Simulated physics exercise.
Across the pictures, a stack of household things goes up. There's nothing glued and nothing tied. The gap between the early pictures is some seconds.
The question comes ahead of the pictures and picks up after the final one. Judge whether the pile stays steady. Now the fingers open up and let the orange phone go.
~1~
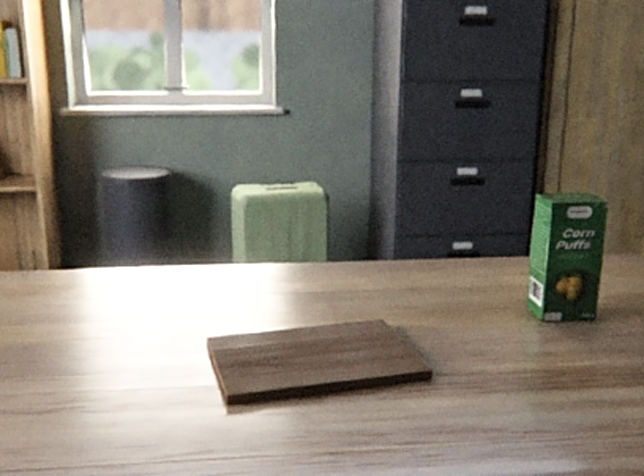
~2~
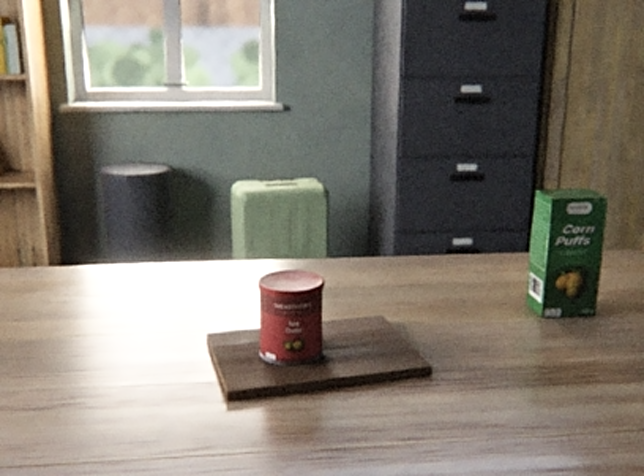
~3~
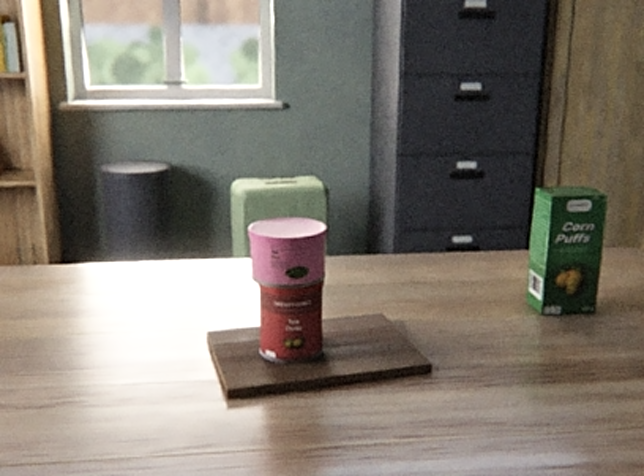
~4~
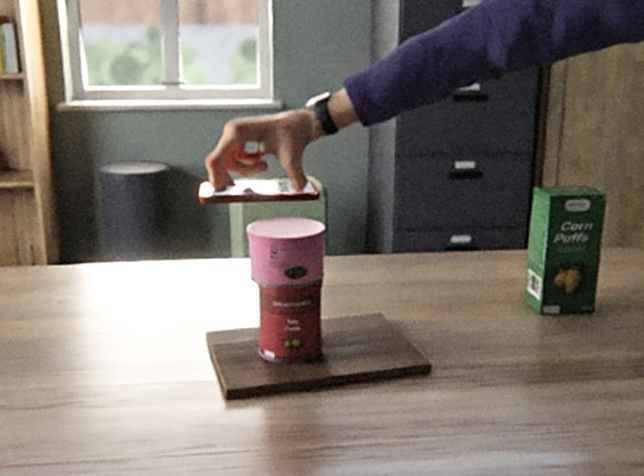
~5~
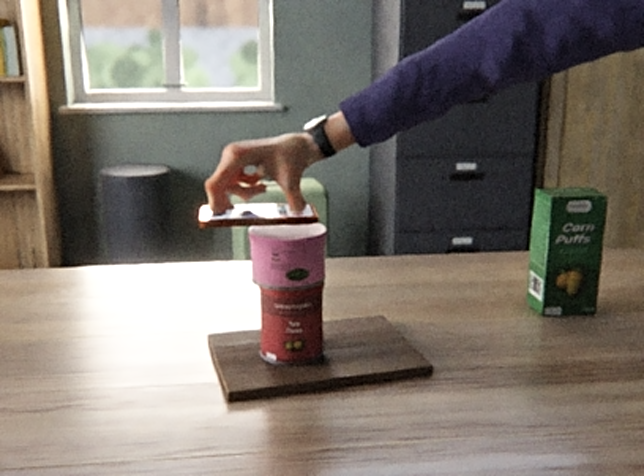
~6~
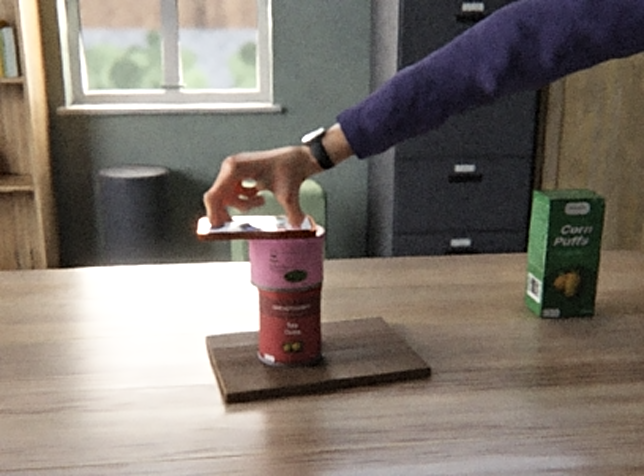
Basically the pile is secure.
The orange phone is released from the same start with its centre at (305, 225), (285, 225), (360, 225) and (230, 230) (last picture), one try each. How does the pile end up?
Outcomes in order: No collapse, no collapse, a collapse, a collapse.
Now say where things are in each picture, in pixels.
In the first frame, the last thing is not in view yet; green carton (566, 257).
In the second frame, the last thing is not in view yet.
In the third frame, the last thing is not in view yet; green carton (565, 250).
In the fourth frame, still above its spot; orange phone (260, 192); pink tub (287, 252).
In the fifth frame, still above its spot; orange phone (258, 215); green carton (566, 251).
In the sixth frame, in place under the hand; orange phone (257, 228); pink tub (286, 255).
Then, 0.30 s later than the last frame, all is still.
Then, 0.60 s later than the last frame, orange phone resting near (255, 229).
When it is over, all 5 as before. End places, in pixels of the last picture, orange phone near (255, 228). The pile holds.
